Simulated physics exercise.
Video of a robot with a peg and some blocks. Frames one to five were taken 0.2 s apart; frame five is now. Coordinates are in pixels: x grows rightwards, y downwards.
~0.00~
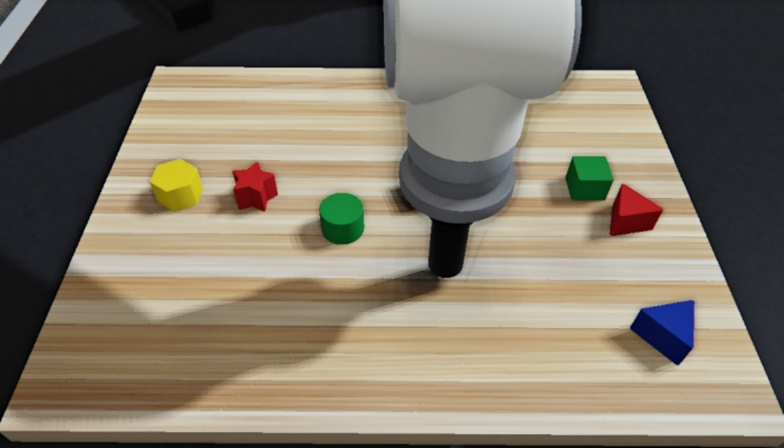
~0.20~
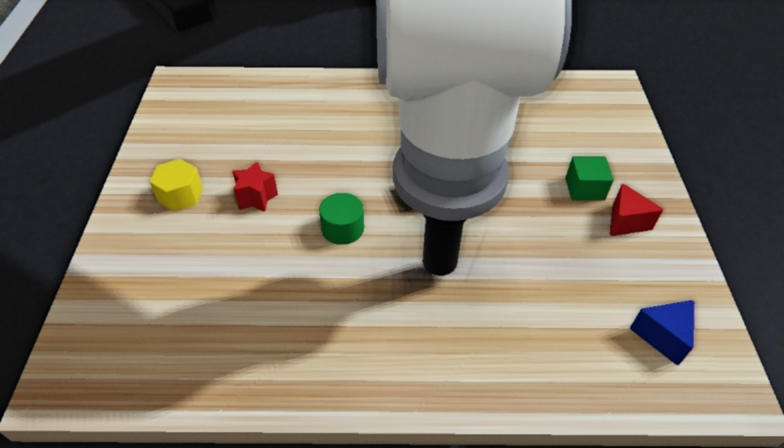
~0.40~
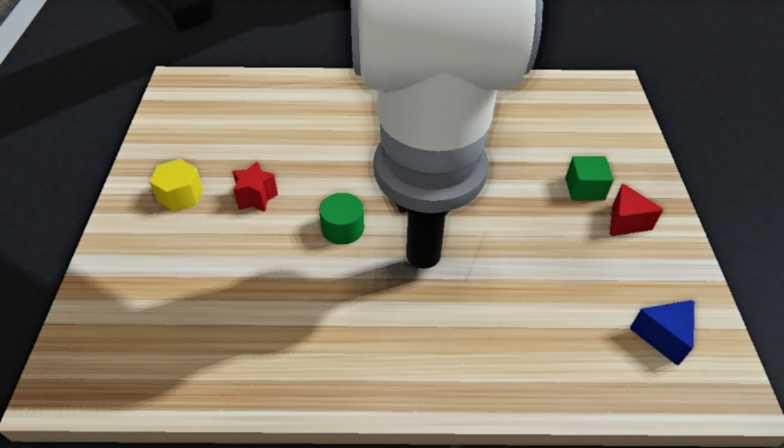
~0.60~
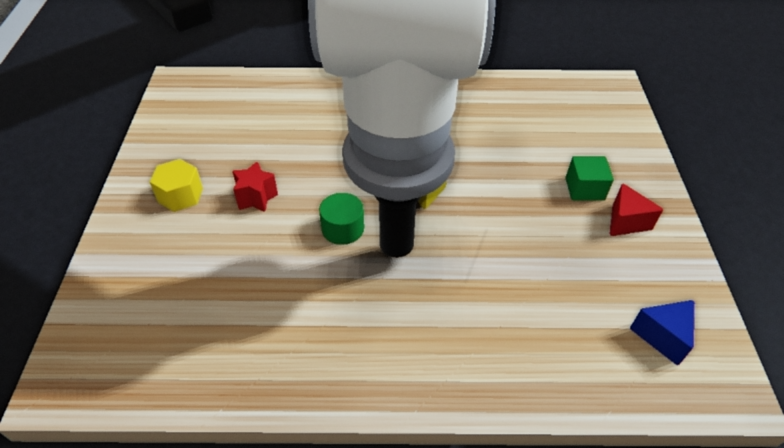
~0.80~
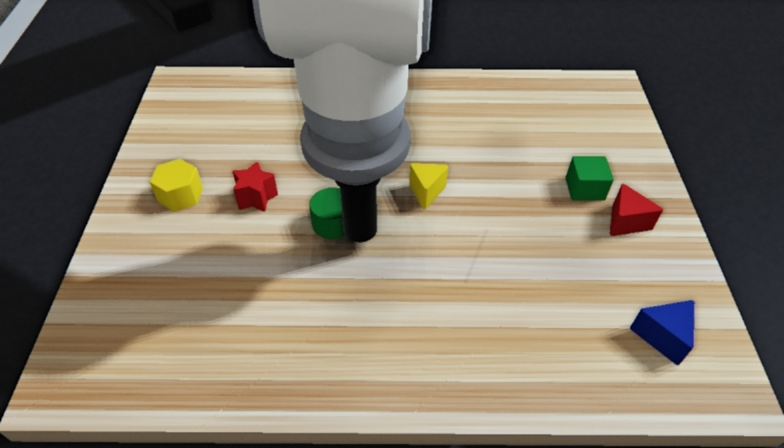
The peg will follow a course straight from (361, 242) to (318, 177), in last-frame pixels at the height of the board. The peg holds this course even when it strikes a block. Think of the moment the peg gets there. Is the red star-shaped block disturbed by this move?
It gets displaced.
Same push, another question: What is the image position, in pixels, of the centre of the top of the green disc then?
Its top middle: (279, 163).
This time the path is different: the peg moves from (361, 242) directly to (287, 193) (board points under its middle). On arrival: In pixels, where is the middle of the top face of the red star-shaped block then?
It ends at (233, 170).
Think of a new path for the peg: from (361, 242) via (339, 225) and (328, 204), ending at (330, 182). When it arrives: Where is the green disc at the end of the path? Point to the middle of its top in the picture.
Final place: (290, 164).
What follows on the original path. Halfway along, peg at (337, 195); green disc at (300, 179).
At the end, peg at (316, 165); red star-shaped block at (237, 178), turned 15° anticlockwise; green disc at (279, 163); yellow triangle not moved.
